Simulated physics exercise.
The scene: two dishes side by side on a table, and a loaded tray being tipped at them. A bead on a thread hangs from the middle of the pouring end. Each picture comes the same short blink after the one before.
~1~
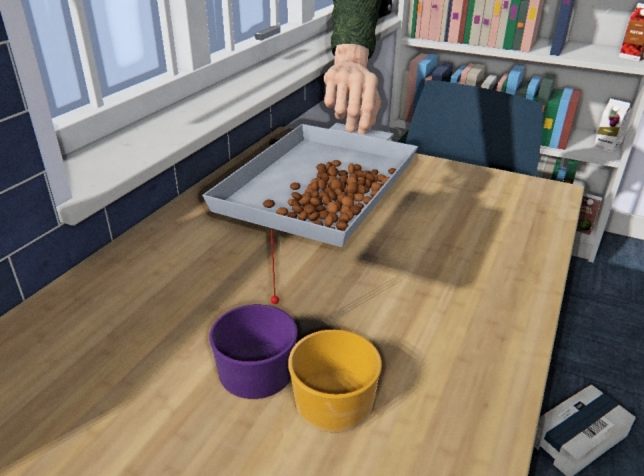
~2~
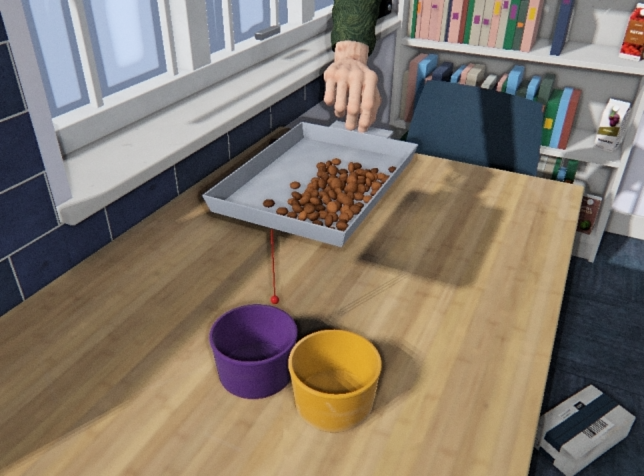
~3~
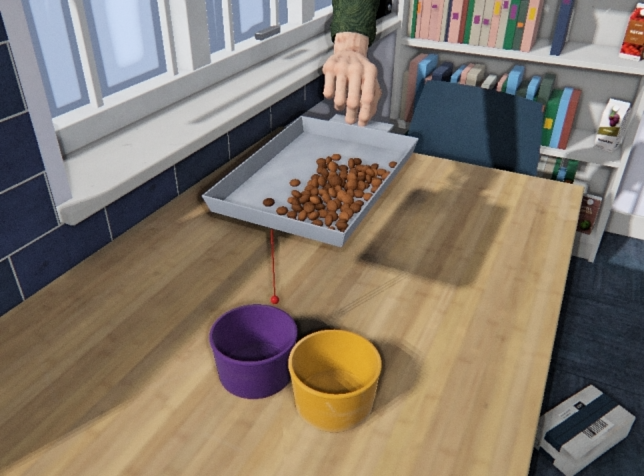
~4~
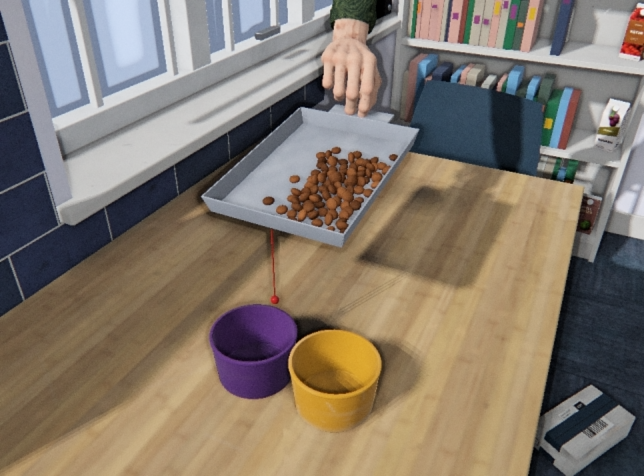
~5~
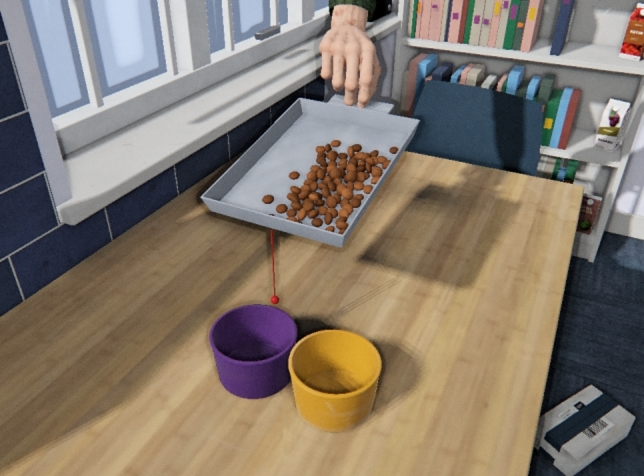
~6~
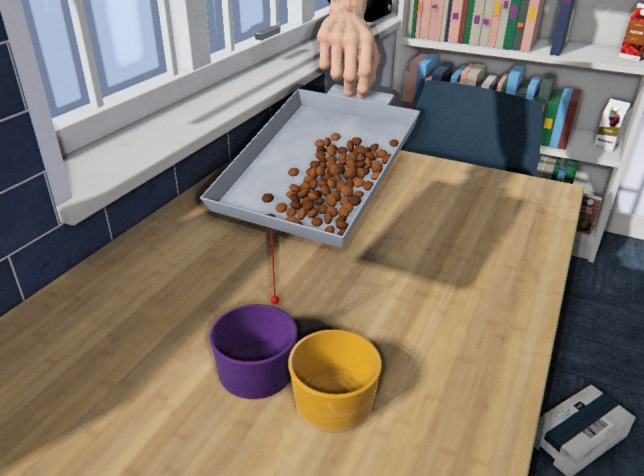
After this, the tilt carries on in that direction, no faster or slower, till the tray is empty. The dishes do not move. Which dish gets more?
The left dish gets more.
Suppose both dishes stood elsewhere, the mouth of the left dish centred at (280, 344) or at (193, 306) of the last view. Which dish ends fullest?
In turn: The left one; right.
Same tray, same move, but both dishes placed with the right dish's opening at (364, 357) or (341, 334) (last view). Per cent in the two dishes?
First some 40, then 20 per cent.
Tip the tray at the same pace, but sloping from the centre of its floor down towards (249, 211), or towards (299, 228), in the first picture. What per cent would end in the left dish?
Near 30 % and 30 %.
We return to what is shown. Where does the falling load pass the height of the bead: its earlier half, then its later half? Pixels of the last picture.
Around (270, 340) and then (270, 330).
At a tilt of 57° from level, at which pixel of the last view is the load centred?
Close to (309, 195).
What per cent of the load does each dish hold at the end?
Left dish: 50 %, right dish: 20 %.
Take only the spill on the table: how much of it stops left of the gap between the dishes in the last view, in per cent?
Close to 80 per cent.
Shortly afterwards, tray tipped steeply; the whole lot on the tray.
Next, tray tipped right over; near a third on the tray; a little in the right dish; near a quarter in the left dish; a little outside both; near a quarter in the air.
Some moments later, tray tipped past a quarter turn; near a quarter in the right dish; near half in the left dish; near a quarter outside both.
In the end, tray tipped past a quarter turn; near a quarter in the right dish; near half in the left dish; near a quarter outside both.
